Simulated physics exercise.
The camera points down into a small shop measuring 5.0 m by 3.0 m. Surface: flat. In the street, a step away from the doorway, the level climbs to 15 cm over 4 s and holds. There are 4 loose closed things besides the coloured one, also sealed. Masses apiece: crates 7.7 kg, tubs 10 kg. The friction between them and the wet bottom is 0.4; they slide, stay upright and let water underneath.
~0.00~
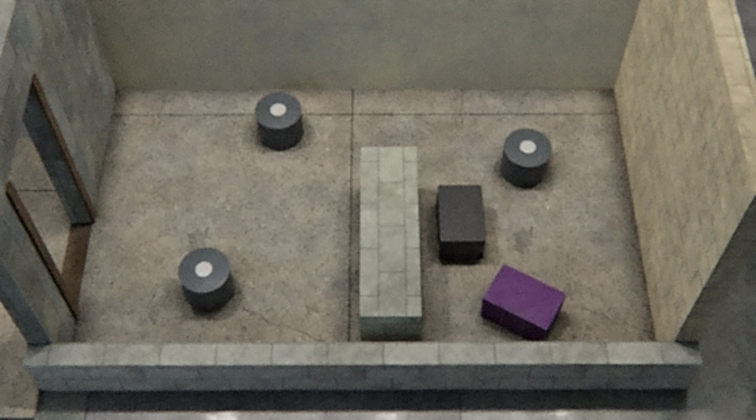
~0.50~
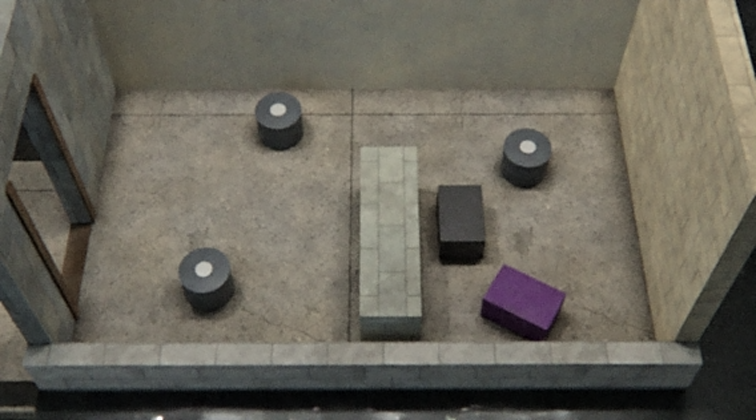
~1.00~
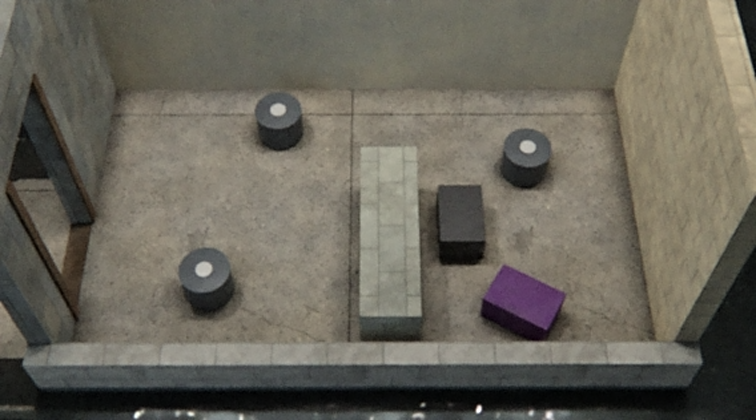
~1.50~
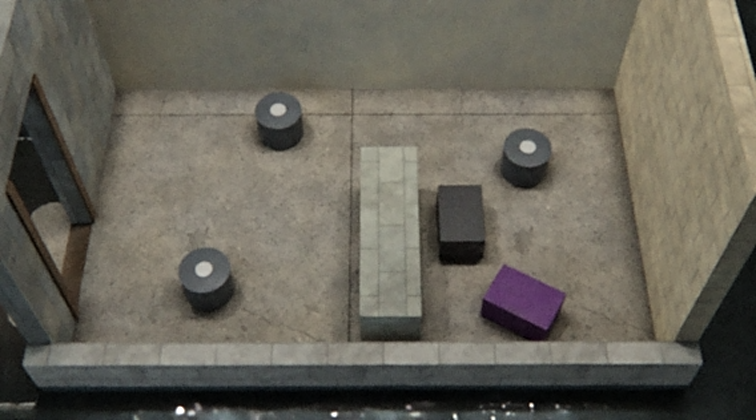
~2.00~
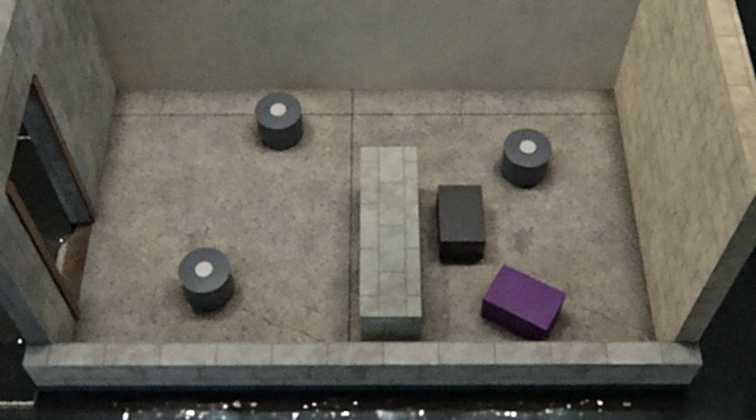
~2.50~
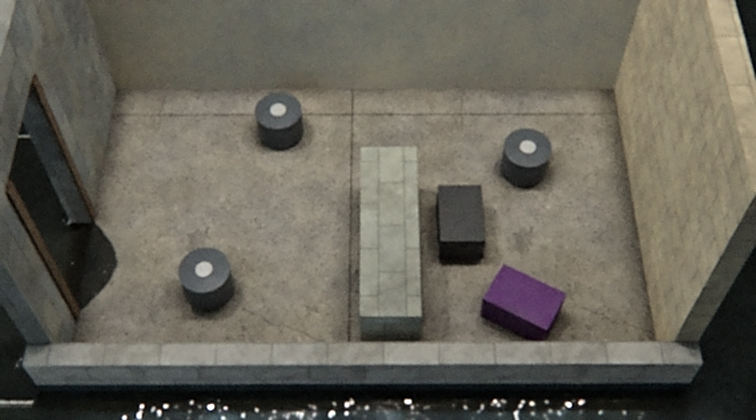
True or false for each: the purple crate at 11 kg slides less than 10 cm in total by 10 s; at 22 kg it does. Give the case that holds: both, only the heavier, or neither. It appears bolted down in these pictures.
The case that holds: Both.
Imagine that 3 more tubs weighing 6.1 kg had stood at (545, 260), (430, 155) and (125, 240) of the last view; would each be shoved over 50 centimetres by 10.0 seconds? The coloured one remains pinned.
One by one: Not far enough, not far enough and too far.
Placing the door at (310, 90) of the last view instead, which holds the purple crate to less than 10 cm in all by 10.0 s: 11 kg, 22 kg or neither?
Then the lighter mass works.
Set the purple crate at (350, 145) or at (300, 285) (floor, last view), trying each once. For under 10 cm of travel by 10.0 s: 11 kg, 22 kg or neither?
Well, first only the heavy mass succeeds, and next only the heavy mass succeeds.
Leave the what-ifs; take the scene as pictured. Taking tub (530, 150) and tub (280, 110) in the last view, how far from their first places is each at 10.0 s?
0 cm, 0 cm.
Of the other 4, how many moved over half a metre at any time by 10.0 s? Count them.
By my tally, 1.
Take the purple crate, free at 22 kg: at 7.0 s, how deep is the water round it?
1 cm, roughly.
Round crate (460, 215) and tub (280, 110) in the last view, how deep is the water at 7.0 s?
Close to 0 and 2 centimetres.
After 3.5 s the purple crate would be 0 cm from its start with 11 kg and 0 cm from its start with 22 kg; 0 cm of water round it then.
After 4.5 s the purple crate would be 0 cm from its start with 11 kg and 0 cm from its start with 22 kg; 0 cm of water round it then.
After 7.0 s the purple crate would be 0 cm from its start with 11 kg and 0 cm from its start with 22 kg; 1 cm of water round it then.
After 10.0 s the purple crate would be 0 cm from its start with 11 kg and 0 cm from its start with 22 kg; 2 cm of water round it then.
